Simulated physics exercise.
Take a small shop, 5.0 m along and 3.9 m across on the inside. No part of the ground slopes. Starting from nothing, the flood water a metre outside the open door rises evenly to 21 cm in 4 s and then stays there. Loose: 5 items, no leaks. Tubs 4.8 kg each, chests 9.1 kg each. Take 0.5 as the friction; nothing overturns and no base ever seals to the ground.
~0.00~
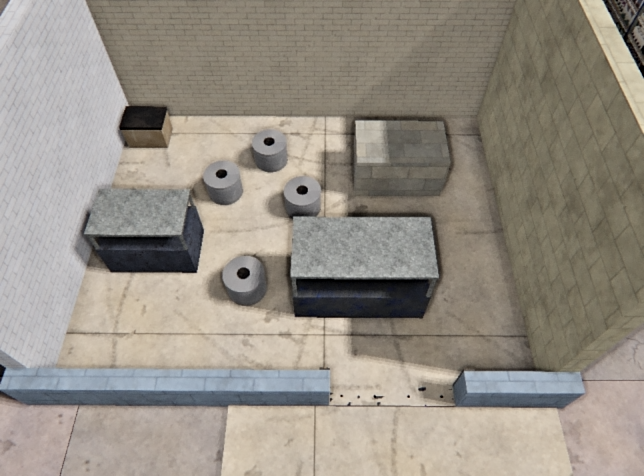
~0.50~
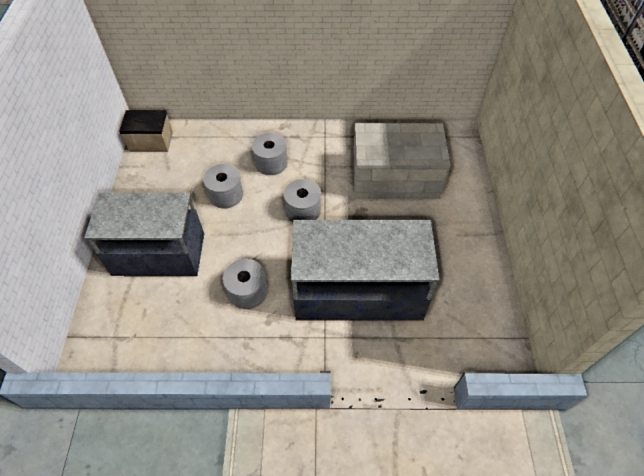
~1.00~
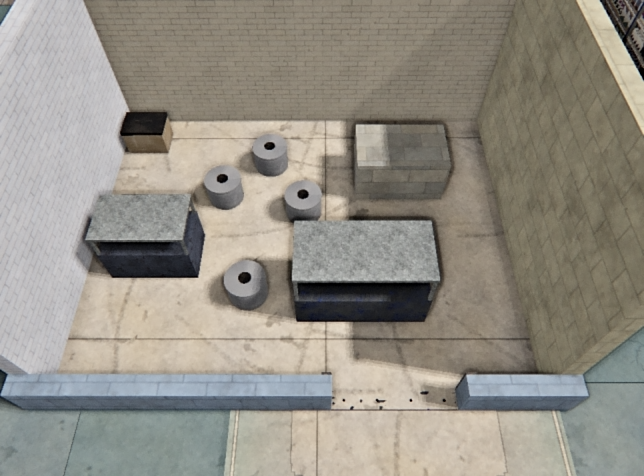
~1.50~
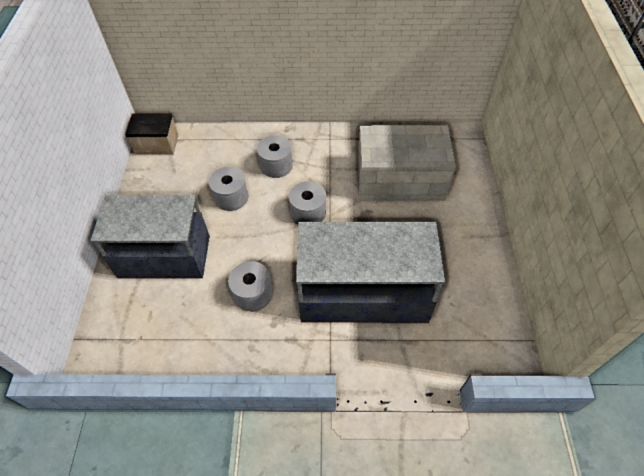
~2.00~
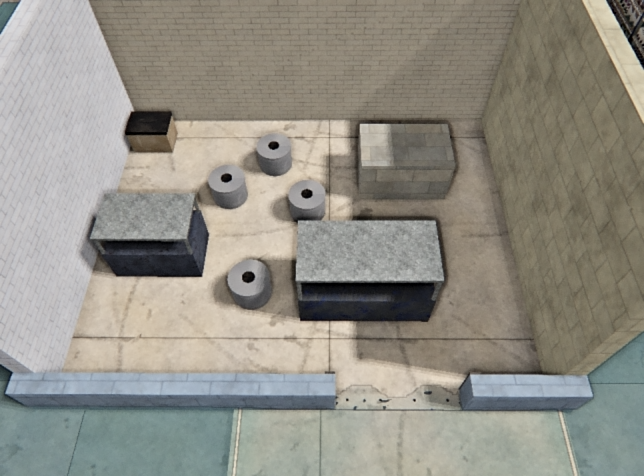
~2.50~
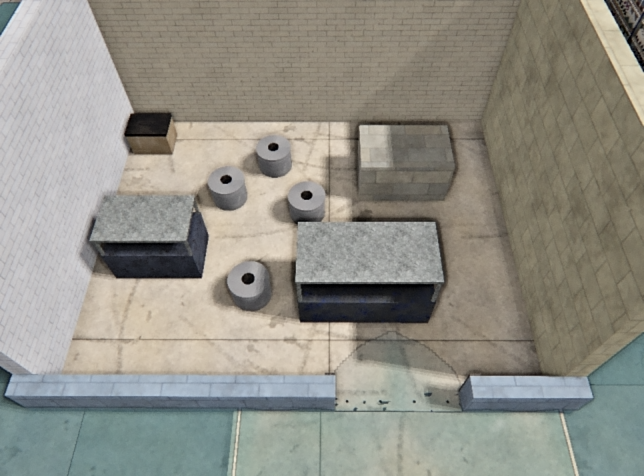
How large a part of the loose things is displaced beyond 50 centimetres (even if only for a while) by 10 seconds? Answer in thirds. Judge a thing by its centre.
Under a third.
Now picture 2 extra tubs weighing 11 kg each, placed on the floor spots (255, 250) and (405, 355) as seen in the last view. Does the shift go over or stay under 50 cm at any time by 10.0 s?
Well, the first one stays under the mark, and the second tops the mark.
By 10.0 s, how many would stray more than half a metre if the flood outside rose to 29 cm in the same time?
It would come to 4 of them.
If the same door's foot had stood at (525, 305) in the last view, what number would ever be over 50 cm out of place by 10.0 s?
Then 3 of them would.
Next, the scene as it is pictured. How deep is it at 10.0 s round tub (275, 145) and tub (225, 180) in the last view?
Depth approx. 4 cm / 3 cm.
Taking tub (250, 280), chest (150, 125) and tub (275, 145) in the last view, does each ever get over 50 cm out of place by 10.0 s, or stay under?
Taking them in that order, the first is beyond the limit, the second within the limit and the third within the limit.
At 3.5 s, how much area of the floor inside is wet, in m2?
1.5 m2.
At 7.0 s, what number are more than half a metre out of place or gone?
The count is 0.
After 3.5 s 0 of 5 are over 50 cm from their spots; 0 afloat.
After 4.5 s 0 of 5 are over 50 cm from their spots; 0 afloat.
After 7.0 s 0 of 5 are over 50 cm from their spots; 0 afloat.
After 10.0 s 1 of 5 are over 50 cm from their spots, and 1 have been at some point; 4 afloat.
